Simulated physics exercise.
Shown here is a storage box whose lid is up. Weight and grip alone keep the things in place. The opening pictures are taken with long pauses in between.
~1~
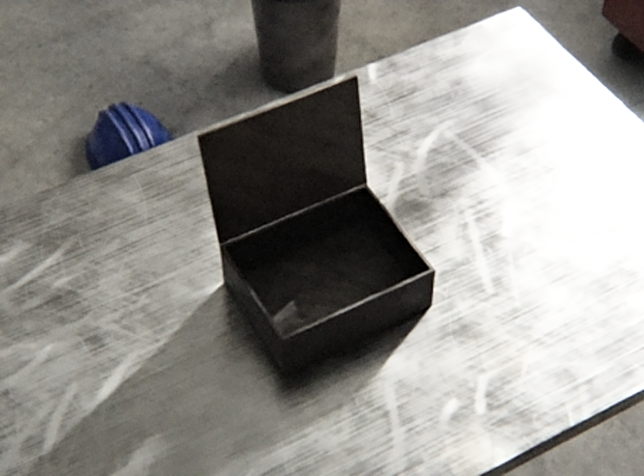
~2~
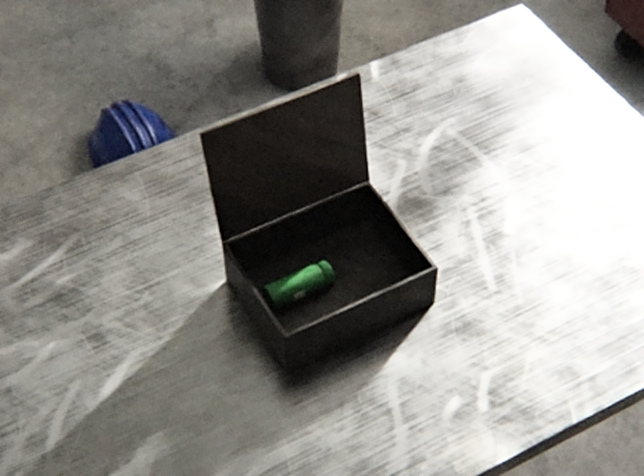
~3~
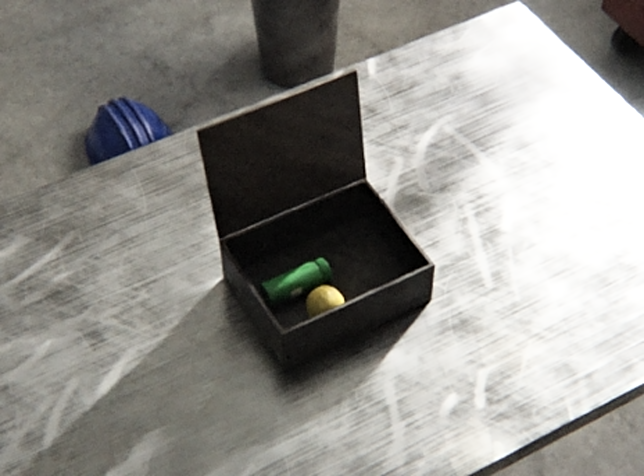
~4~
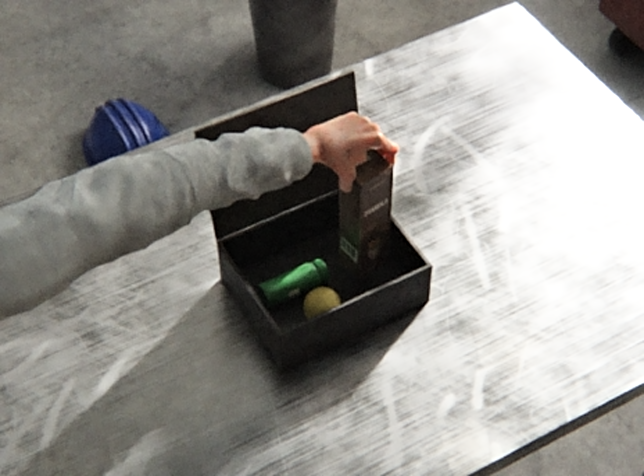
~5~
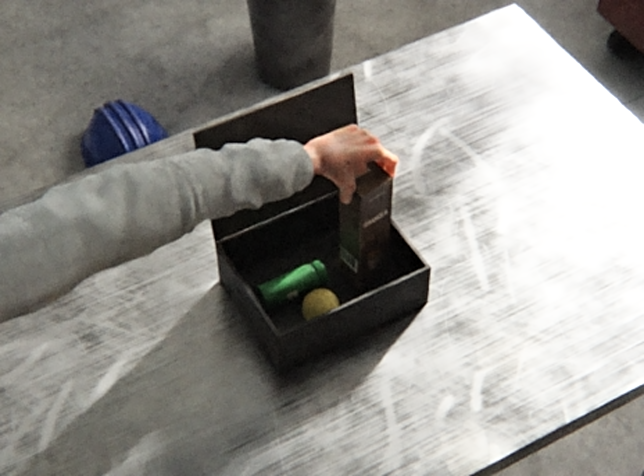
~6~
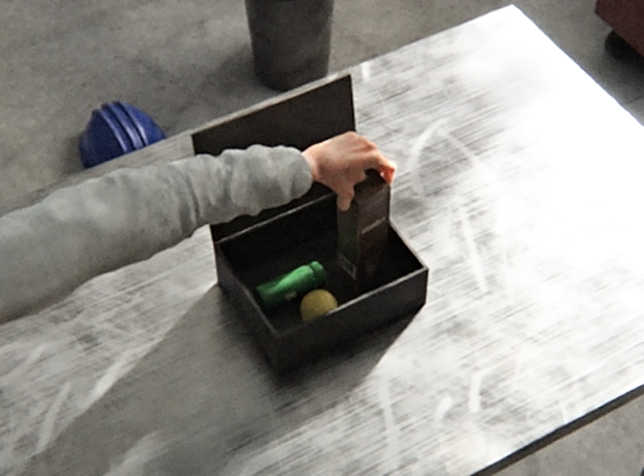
On a scratched metal table, an open dark box holding a green cylinder, then a yellow ball, and a hand lowering a brown carton inside.
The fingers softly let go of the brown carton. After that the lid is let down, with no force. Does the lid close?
I expect the lid to fall short.
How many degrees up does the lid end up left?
About 18° above the rim.
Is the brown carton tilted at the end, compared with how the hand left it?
The brown carton ends up leaning.
Then, 1.30 s after the last picture, lid 85° above the rim.
Then, 1.70 s after the last picture, lid 56° above the rim.
Then, 2.00 s after the last picture, lid 29° above the rim; brown carton tipped 30° from how it was near (387, 258).
Then, 2.10 s after the last picture, lid 18° above the rim; brown carton tipped 56° from how it was near (392, 262).
At rest, lid 18° above the rim; tipped over in the box, brown carton; the other 2 in place. Seen from the same camera at the end, brown carton near (383, 258).
